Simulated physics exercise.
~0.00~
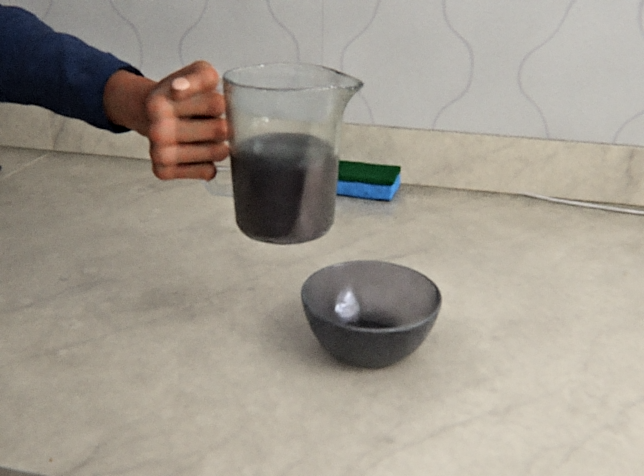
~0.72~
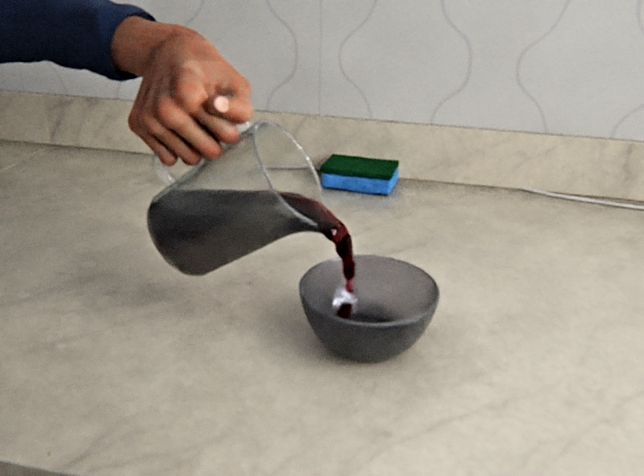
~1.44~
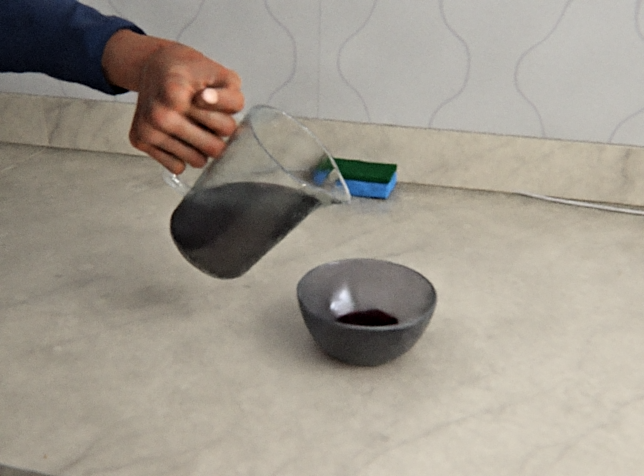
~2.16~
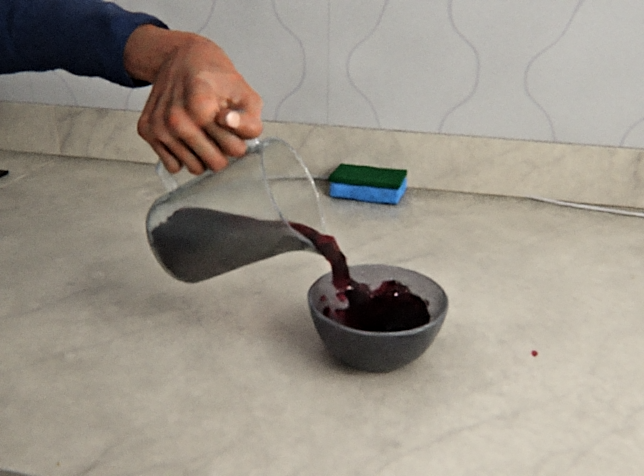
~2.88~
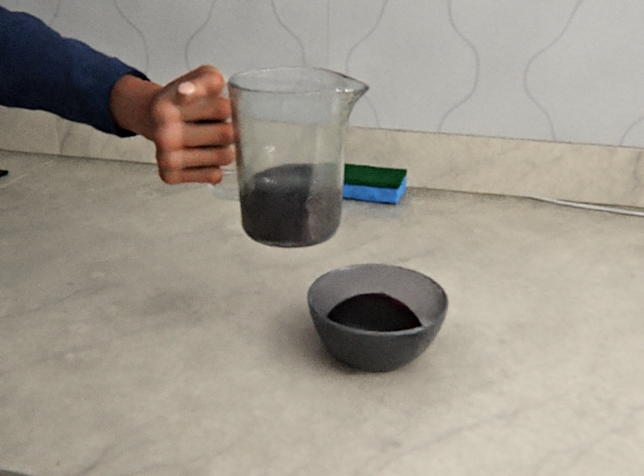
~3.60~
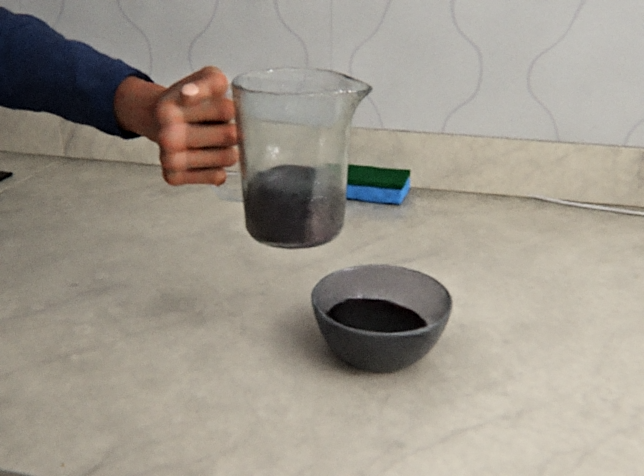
A hand tilts a glass pitcher, pouring dark red wine into a small grey bowl in two goes, then holds it upright.
